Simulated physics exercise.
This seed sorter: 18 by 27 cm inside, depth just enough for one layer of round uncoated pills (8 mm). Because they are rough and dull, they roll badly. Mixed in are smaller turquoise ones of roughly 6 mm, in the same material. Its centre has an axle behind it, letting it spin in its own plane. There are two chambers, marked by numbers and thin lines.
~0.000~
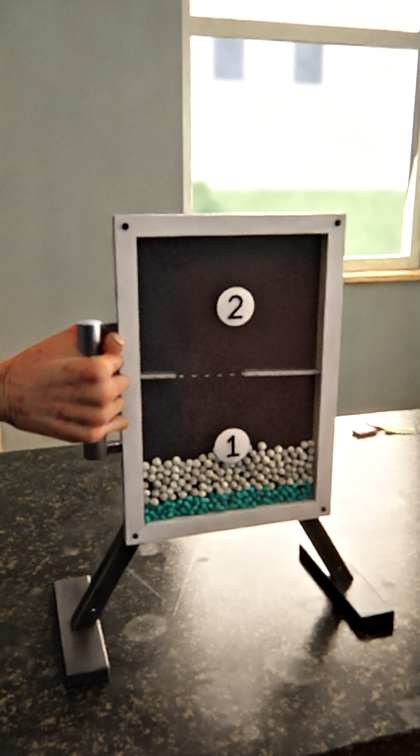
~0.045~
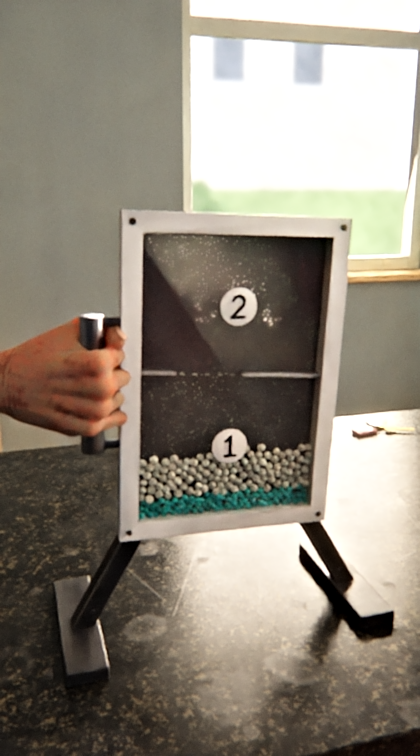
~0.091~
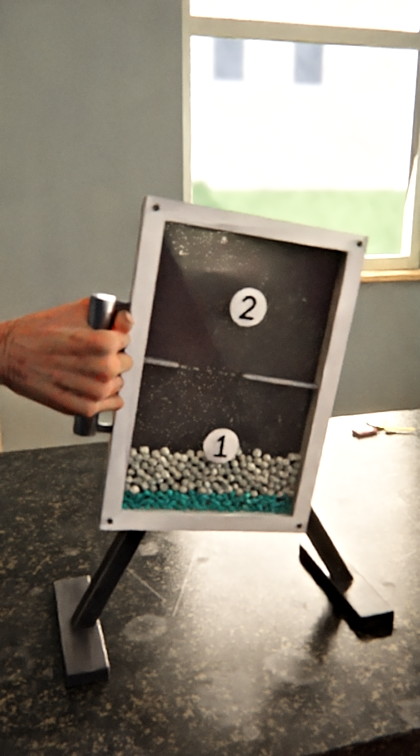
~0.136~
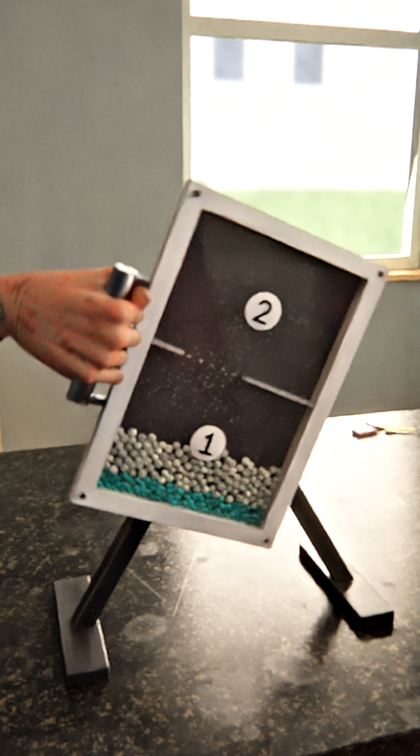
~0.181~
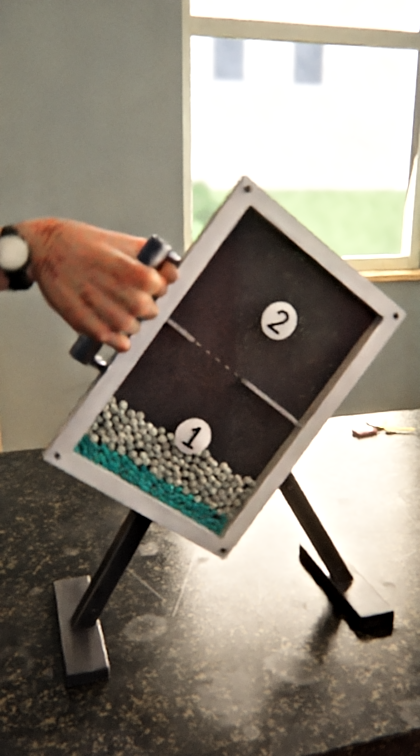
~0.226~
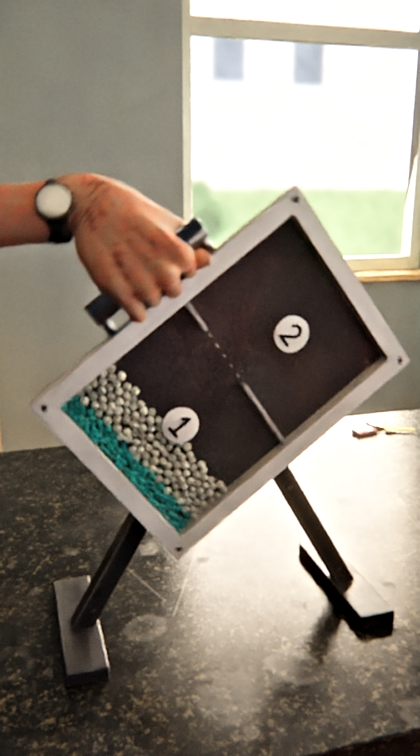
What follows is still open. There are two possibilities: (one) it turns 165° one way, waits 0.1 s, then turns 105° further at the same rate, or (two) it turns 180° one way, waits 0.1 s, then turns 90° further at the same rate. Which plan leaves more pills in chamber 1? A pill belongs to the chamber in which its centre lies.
The better choice is the plan given earlier.
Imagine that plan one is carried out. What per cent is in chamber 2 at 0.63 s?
Some 15 per cent.
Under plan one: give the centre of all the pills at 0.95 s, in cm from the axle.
The middle sits around 2 cm left and 4 cm below.
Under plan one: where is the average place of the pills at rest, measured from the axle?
It lies close to 2 centimetres left and 7 centimetres below.
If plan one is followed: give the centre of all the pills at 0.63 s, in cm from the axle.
3 cm left, 2 cm above.
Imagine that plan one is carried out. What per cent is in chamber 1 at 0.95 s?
45 per cent.
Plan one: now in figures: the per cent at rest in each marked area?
In per cent: Chamber 1 holds 45 and chamber 2 holds 55.
Plan one. 0.63 s, it stands 165° clockwise; the pills' middle is 3 cm left of and 2 cm above the centre; no. 1, 85 %, no. 2, 15 %.
After 0.95 s, it has come round 217° clockwise; the pills' middle is 2 cm left of and 4 cm below the centre; no. 1, 45 %, no. 2, 55 %.
After 1.18 s, it has come round 270° clockwise; the pills' middle is 3 cm left of and 6 cm below the centre; no. 1, 45 %, no. 2, 55 %.
Settled by 2.1 s, it has come round 270° clockwise; no. 1, 45 %, no. 2, 55 %.
Plan two would end with no. 1, 25 %, no. 2, 75 %.
